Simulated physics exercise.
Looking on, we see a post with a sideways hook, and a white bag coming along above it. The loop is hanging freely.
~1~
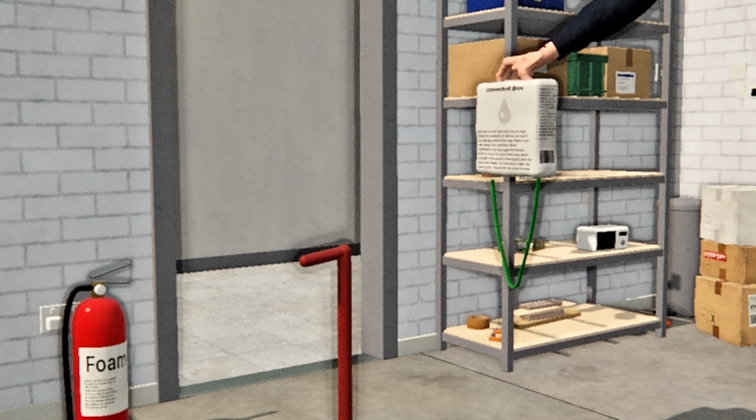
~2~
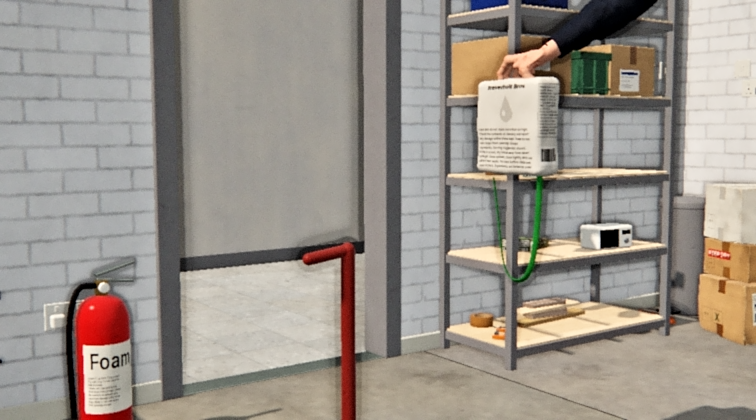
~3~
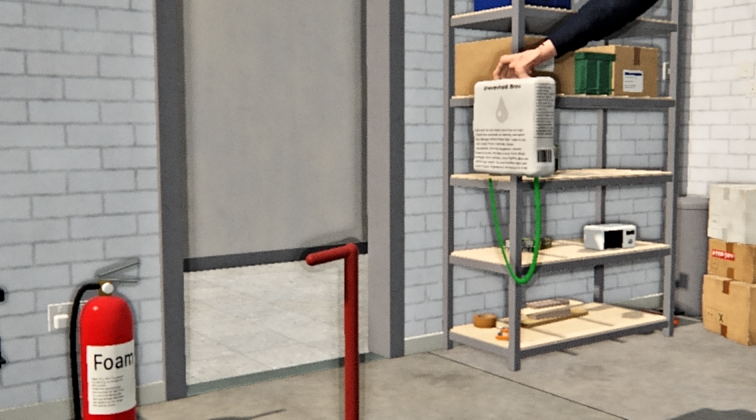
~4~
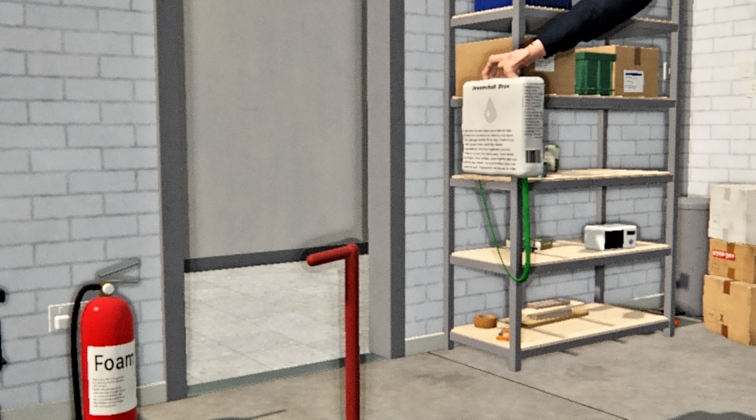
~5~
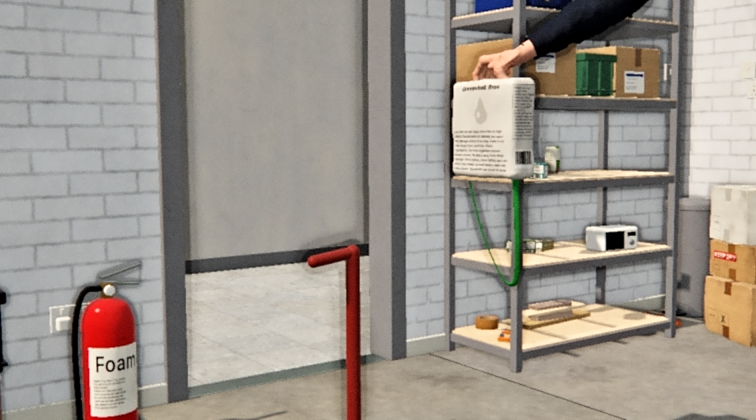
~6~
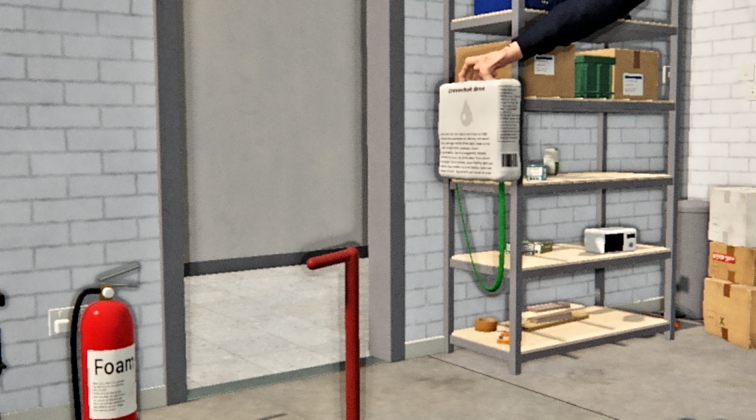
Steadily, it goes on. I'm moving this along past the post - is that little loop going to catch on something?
No, it won't.
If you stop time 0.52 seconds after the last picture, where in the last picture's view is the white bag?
Pixel position, approx.: (420, 131).
Then, 0.52 s after the last picture, bag nearing the post near (420, 132).
Then, 1.46 s after the last picture, bag past the post near (296, 132).
Then, 2.04 s after the last picture, bag past the post near (206, 132).
At rest, bag past the post near (202, 132). The white bag goes by freely.
